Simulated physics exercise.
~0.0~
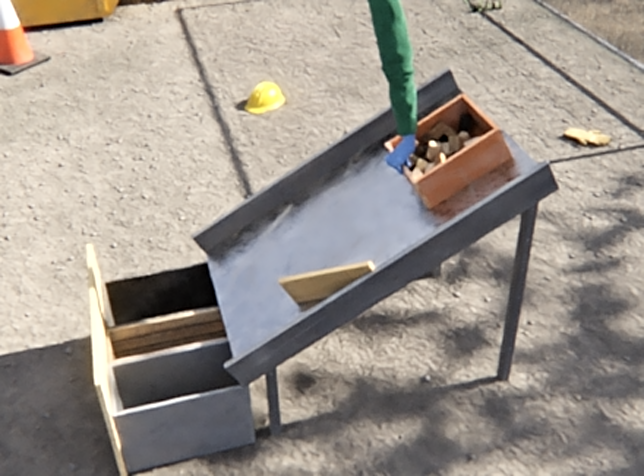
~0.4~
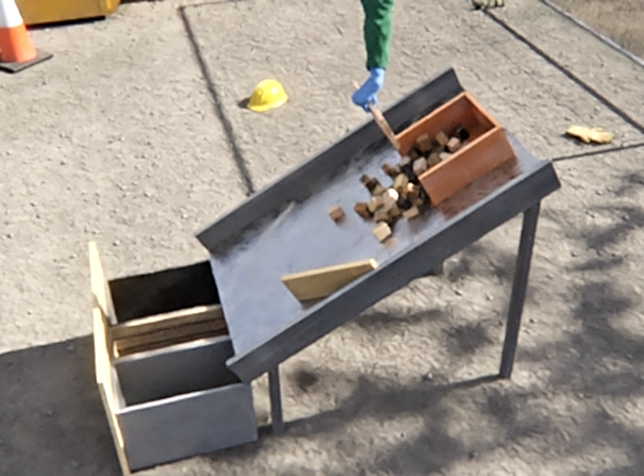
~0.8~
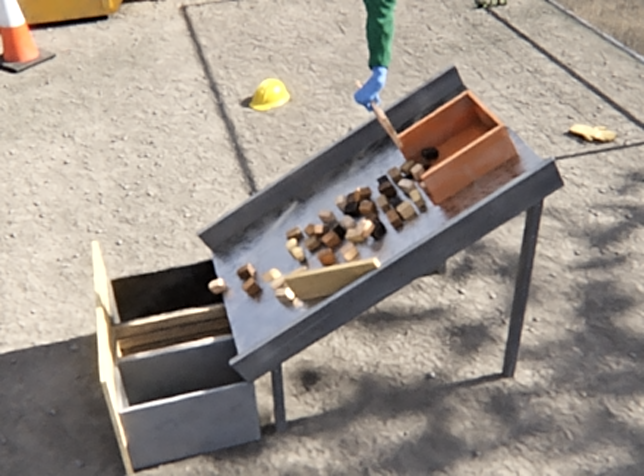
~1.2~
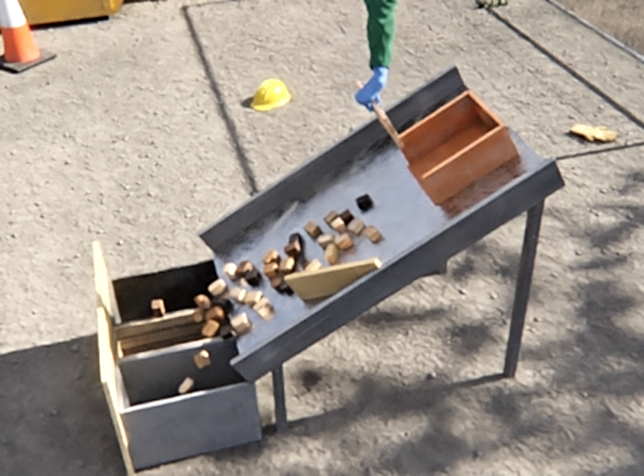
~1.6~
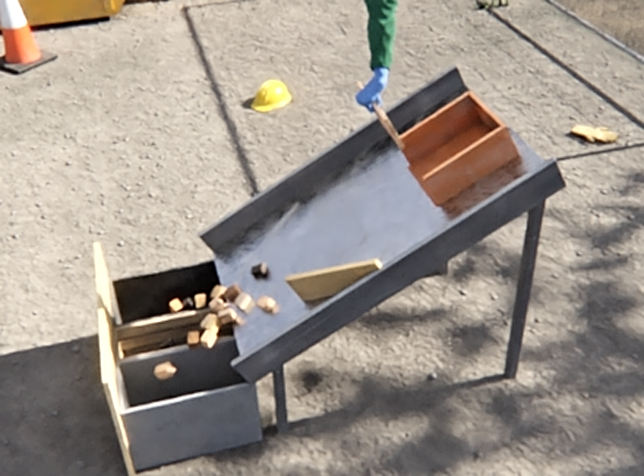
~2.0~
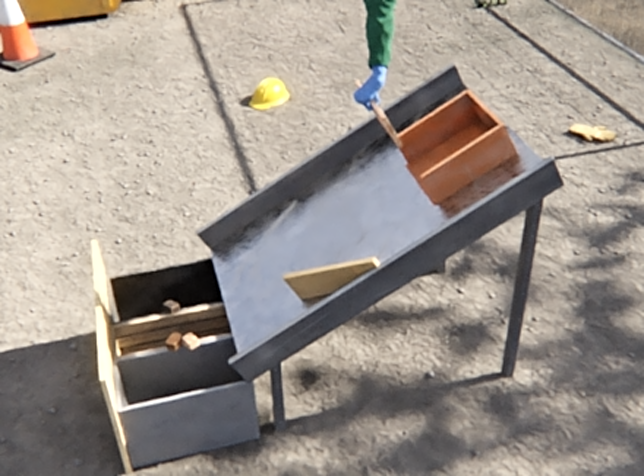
On a sunlit patch of dusty ground, a blue-gloved hand lifted the gate of an orange pen, and the loose wooden blocks tumbled down a sloping grey table past an angled board, dropping into the three containers below until the slope was bare.
